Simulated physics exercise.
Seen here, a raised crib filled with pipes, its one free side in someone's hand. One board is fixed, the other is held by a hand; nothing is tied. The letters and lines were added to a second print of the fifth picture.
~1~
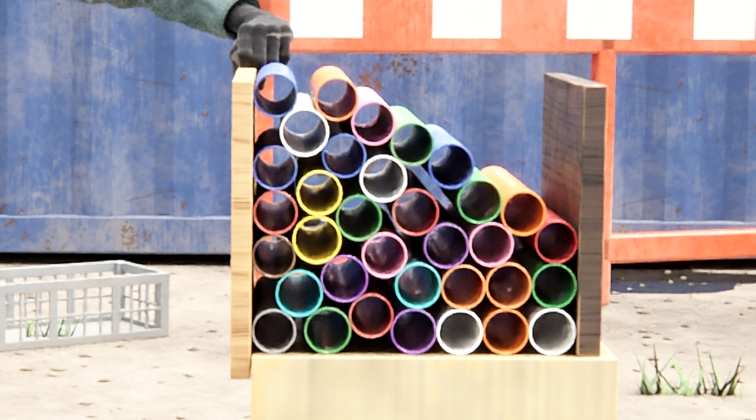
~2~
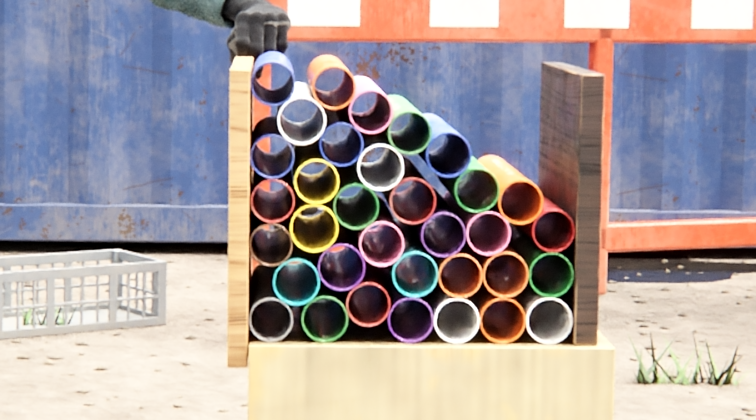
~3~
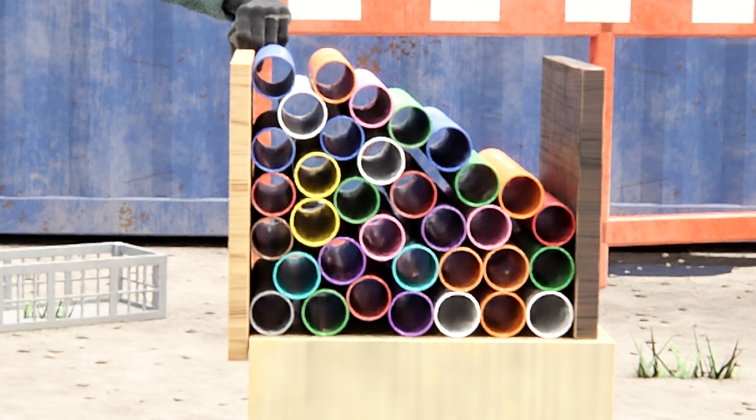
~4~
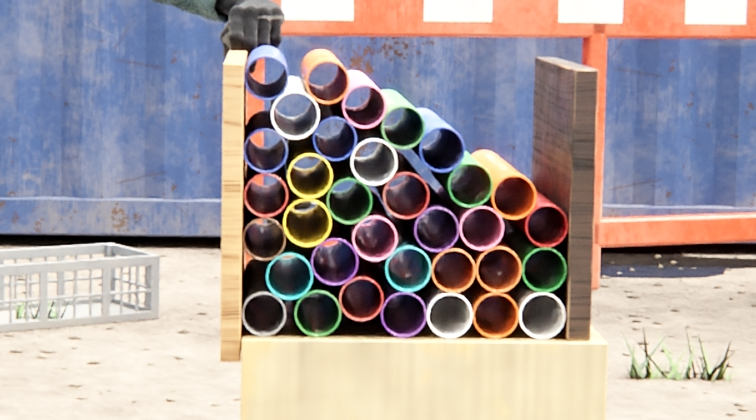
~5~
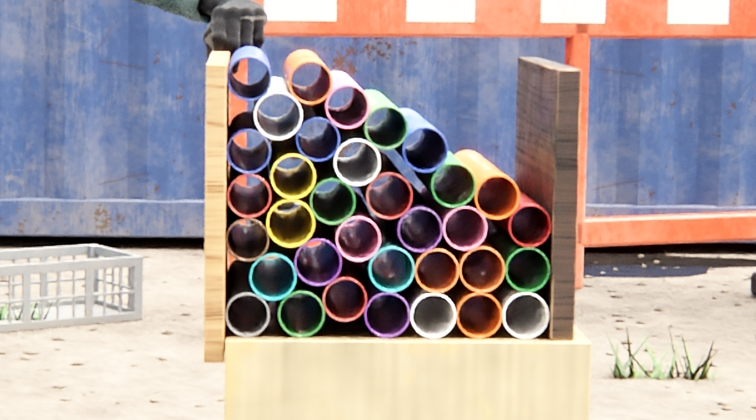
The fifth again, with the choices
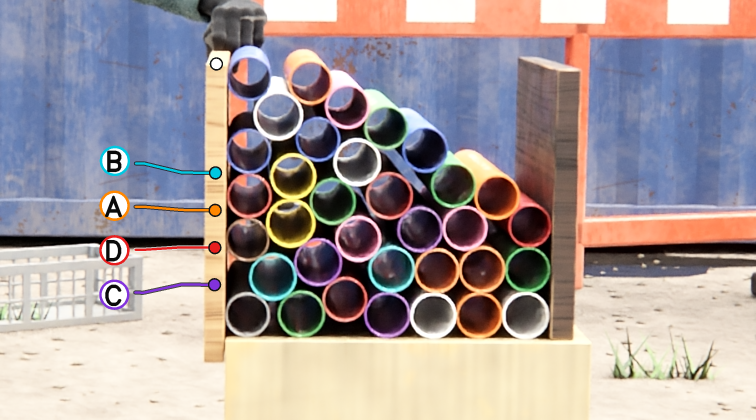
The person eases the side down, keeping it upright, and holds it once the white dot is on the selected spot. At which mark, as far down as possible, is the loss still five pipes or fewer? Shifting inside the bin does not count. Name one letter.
It can be let down to A.
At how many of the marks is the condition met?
The number is two.
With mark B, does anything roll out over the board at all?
Yes, at B.
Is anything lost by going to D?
Yes.
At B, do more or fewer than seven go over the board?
At B, fewer than seven.
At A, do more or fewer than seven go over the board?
At A, fewer than seven.
On the marked copy, A at (215, 210); B at (215, 173); C at (214, 285); D at (215, 248); the white dot at (216, 64).
Taking A. A third of the way, top of the board (227, 132).
Two thirds of the way, top of the board (226, 207).
When it is over, top of the board (226, 210), four out over the board.
As for the rest, B one out over the board; C more than five out over the board; D more than five out over the board.
